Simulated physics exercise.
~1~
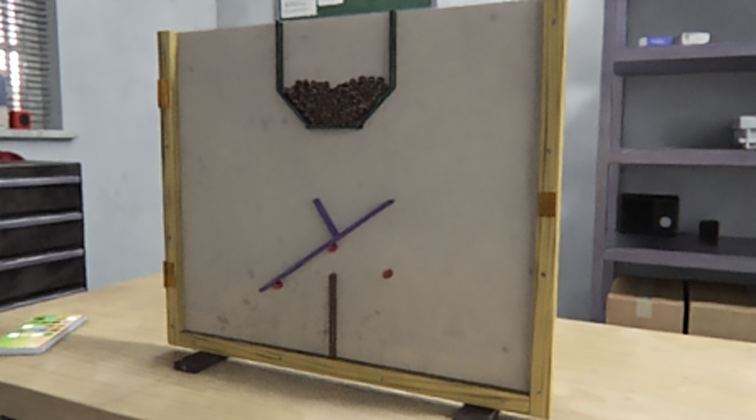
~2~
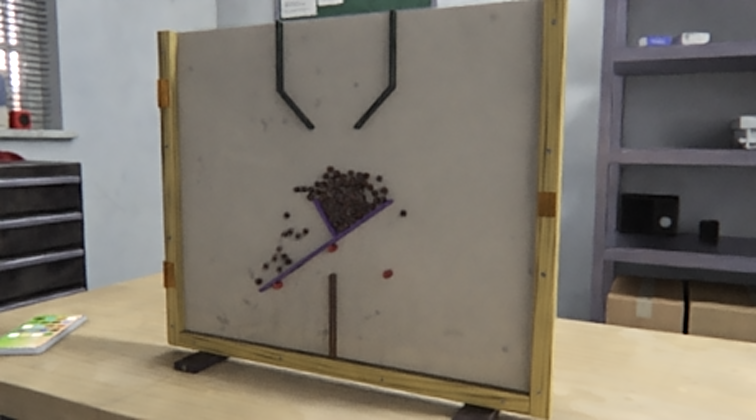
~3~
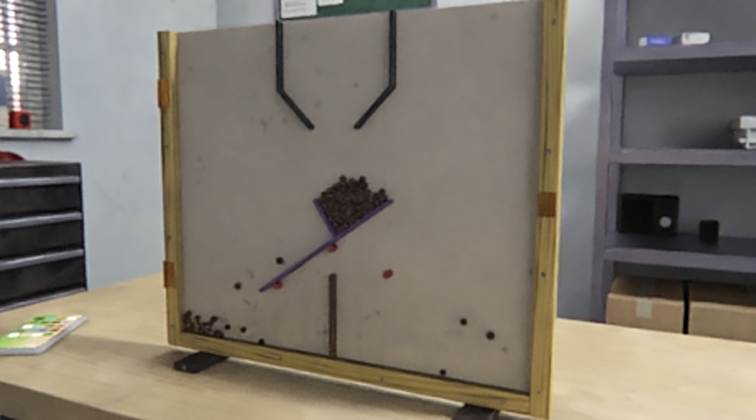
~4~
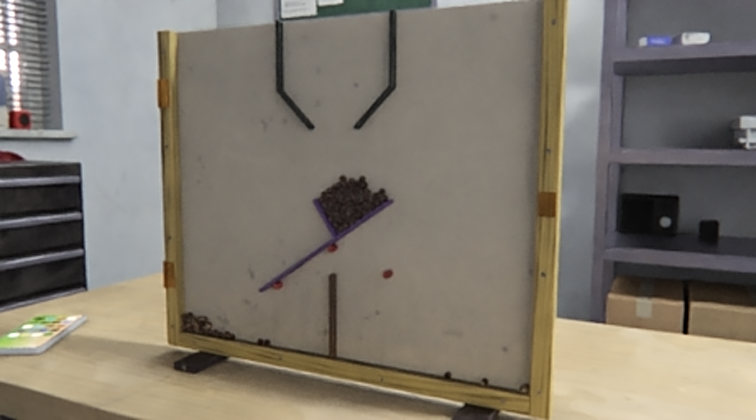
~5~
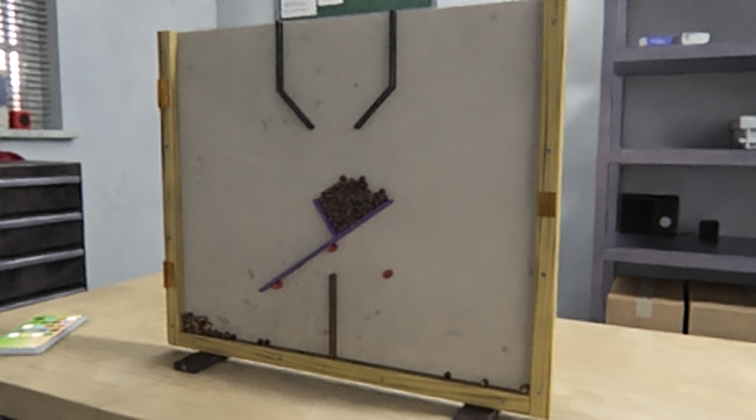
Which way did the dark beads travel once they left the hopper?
They moved down, landing mostly on the purple tray, with some ending up on the floor of the case.
Dark beads dropped from the open hopper onto the tilted purple tray, where most piled up against its upright piece, while some spilled to the lower left and a few to the right, and the heap stayed resting on the tray.
